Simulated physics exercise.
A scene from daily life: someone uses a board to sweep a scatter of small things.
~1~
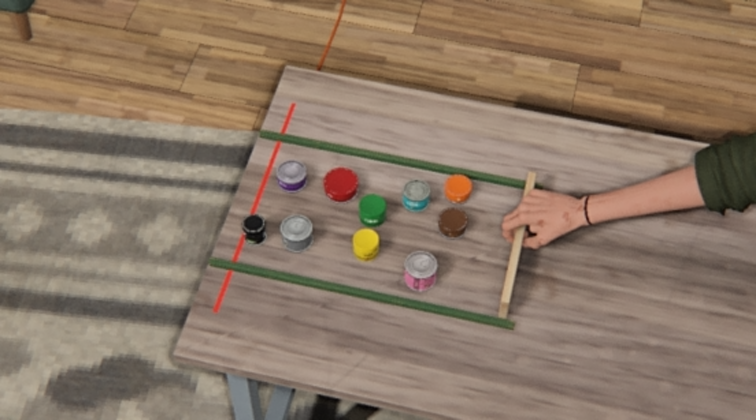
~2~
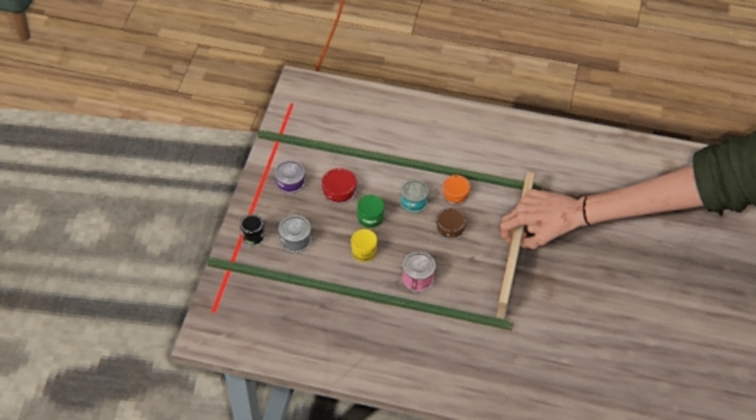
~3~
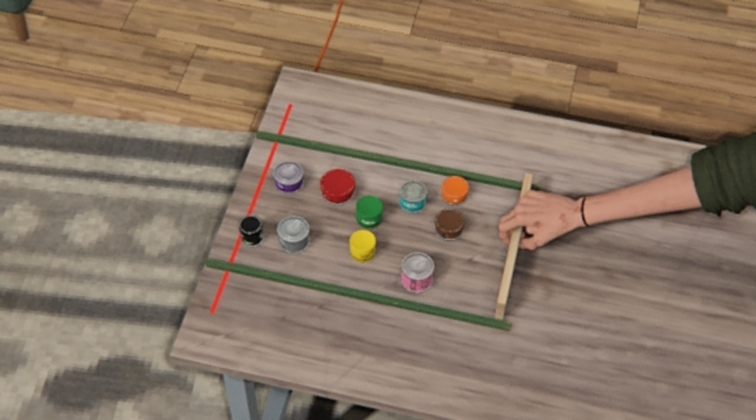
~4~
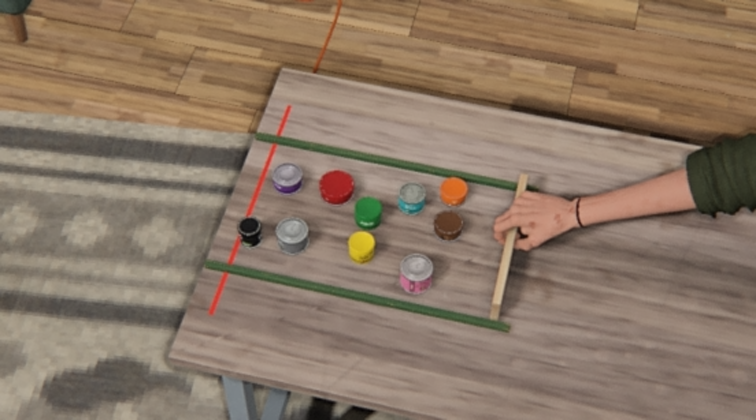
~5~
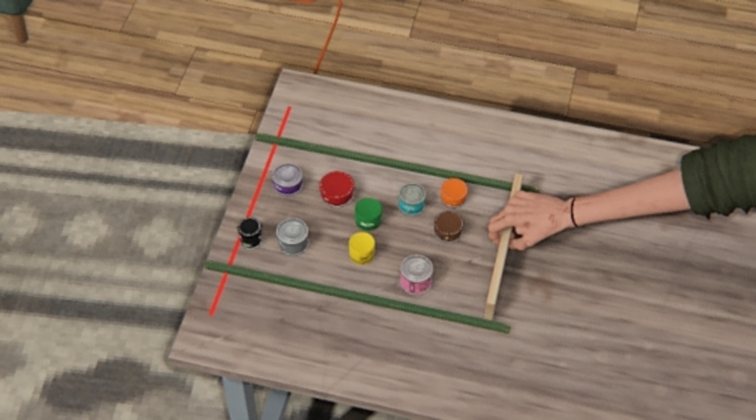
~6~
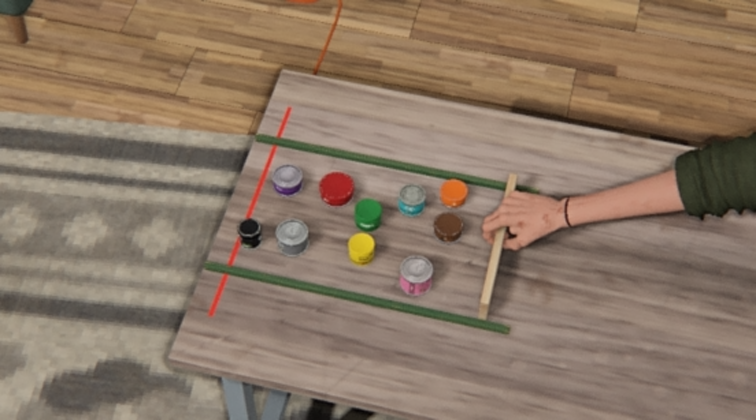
A wooden board, held by a hand reaching in from the right, starts near the right ends of two green strips on a table. The hand slides it slowly a short way left between them, closing some of the gap to the scattered small colourful pots, which stay in place near a red line.
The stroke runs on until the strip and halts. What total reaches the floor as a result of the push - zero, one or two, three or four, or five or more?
Looks like the tally of pieces that topple off is five or more there.
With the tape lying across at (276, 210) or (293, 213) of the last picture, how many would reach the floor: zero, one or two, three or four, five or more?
First one or two, second 1 or 2.
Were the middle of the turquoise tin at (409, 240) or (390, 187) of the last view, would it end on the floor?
One after the other: It keeps its spot; it keeps its spot.
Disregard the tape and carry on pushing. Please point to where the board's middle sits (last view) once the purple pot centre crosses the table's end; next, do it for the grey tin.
The middle is at (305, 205) when it's the purple pot, and at (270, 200) when it's the grey tin.
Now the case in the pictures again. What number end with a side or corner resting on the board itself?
At rest, 5 are in contact.
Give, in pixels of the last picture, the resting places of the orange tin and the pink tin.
In the last picture they sit at about (259, 149) and about (220, 242).
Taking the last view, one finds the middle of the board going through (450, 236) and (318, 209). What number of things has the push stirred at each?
I count 2 first and 10 after.
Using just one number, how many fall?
Fallen: 5.
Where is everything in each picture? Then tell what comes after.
The first frame shows black tin (254, 230); purple pot (292, 177); grey tin (297, 234); board (518, 244); tape (257, 201).
The second frame shows purple pot (290, 177); green tub (371, 212).
The third frame shows grey tin (294, 235); board (515, 245).
The fourth frame shows black tin (250, 233); yellow tub (362, 248).
The fifth frame shows purple pot (288, 180); turquoise tin (412, 200).
The sixth frame shows black tin (250, 234); purple pot (288, 181); grey tin (293, 238); board (498, 245); tape (253, 205).
Soon after, none off yet; black tin at rest near (250, 234); purple pot at rest near (288, 181); grey tin at rest near (293, 238).
After that, none off yet; black tin displaced about its own width near (222, 231); purple pot displaced well along near (236, 170); grey tin displaced about its own width near (249, 229).
In the end, the number that fall off is five or more; gone, green tub, red tin, grey tin, purple pot and black tin.
